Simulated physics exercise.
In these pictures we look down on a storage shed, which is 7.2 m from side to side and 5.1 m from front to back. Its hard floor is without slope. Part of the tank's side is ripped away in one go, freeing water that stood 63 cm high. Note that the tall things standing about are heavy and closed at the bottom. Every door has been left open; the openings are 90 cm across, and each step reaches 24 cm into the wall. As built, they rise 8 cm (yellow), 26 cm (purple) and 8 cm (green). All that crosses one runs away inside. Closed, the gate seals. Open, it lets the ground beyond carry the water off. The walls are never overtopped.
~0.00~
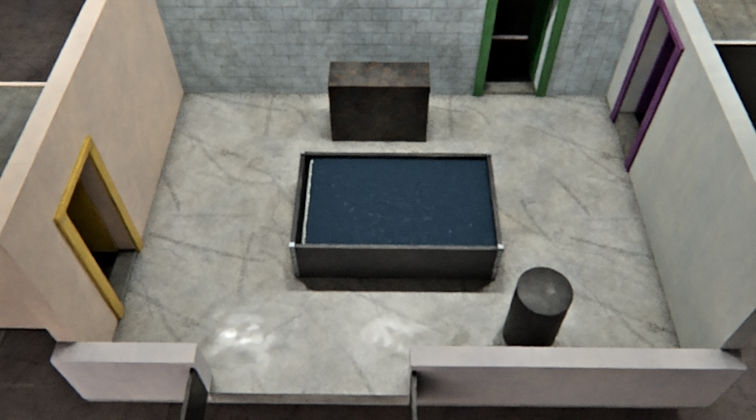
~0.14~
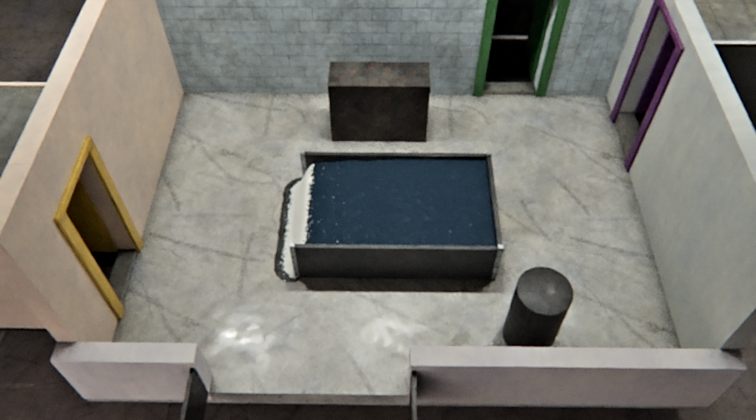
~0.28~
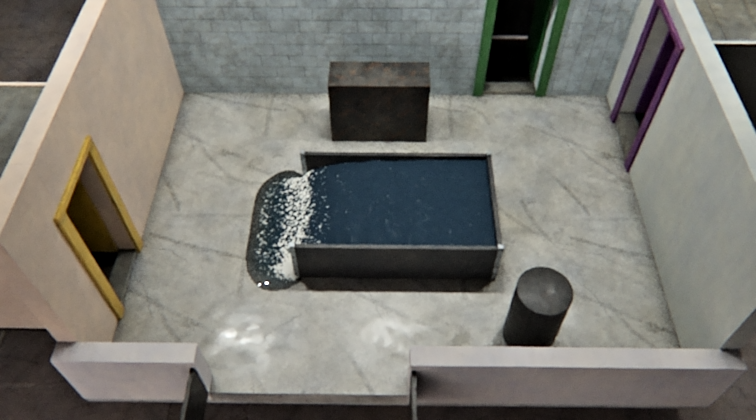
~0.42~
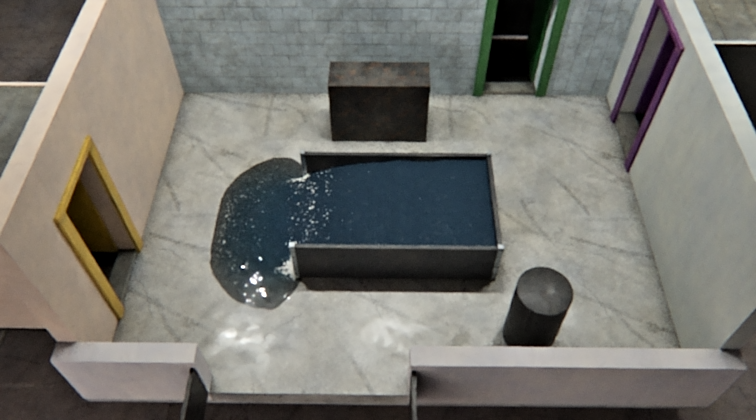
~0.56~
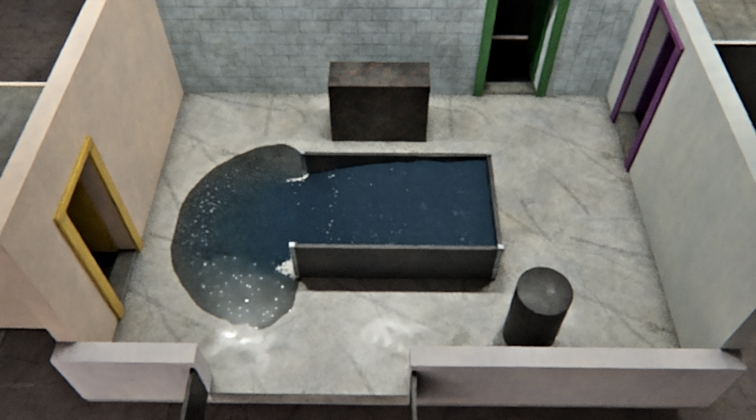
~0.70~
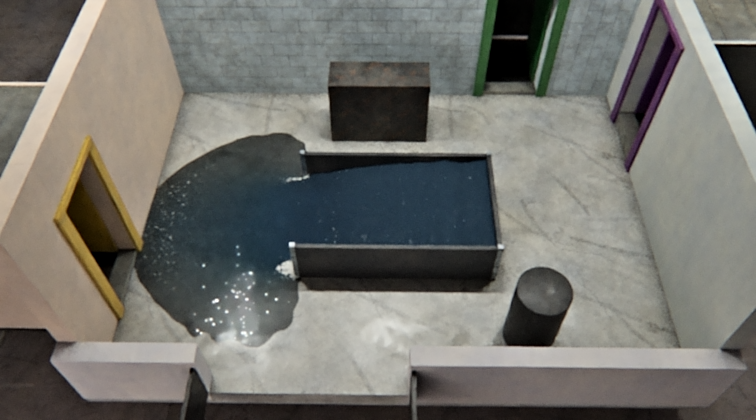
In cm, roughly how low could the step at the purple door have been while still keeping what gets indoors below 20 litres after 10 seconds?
About 7.5 cm.
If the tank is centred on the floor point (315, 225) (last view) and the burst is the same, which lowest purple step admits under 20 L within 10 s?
You'd need some 8.5 cm.
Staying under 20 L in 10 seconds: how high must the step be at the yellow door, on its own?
For yellow: Close to 25 cm.
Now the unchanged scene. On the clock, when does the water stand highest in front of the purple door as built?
At roughly 7.5 s.
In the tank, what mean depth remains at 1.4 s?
It averages near 39 cm.
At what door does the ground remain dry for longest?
Purple.
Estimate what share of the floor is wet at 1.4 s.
Wet share: Near 30 %.
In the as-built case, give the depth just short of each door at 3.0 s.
Lab note, cm: Yellow 25; purple 0; green 0.
After 1.4 s water covers 30 % of the floor, deepest (36 cm) near (157, 231); it has not reached the purple door.
After 3.0 s water covers 40 % of the floor, deepest (36 cm) near (182, 101); it has not reached the purple door.
After 10.0 s water covers 100 % of the floor, deepest (12 cm) near (573, 378); 9 cm at the purple door, 0 litres in over its 26 cm step.
At the purple door as built, the water arrived by 5.3 s and peaked near 11 cm at 7.6 s.
Run again over the same 10 s with other heights there, 37 litres in over 6 cm, 9 litres over 8.5 cm. The limit of 20 litres is kept from about 7.5 cm up.
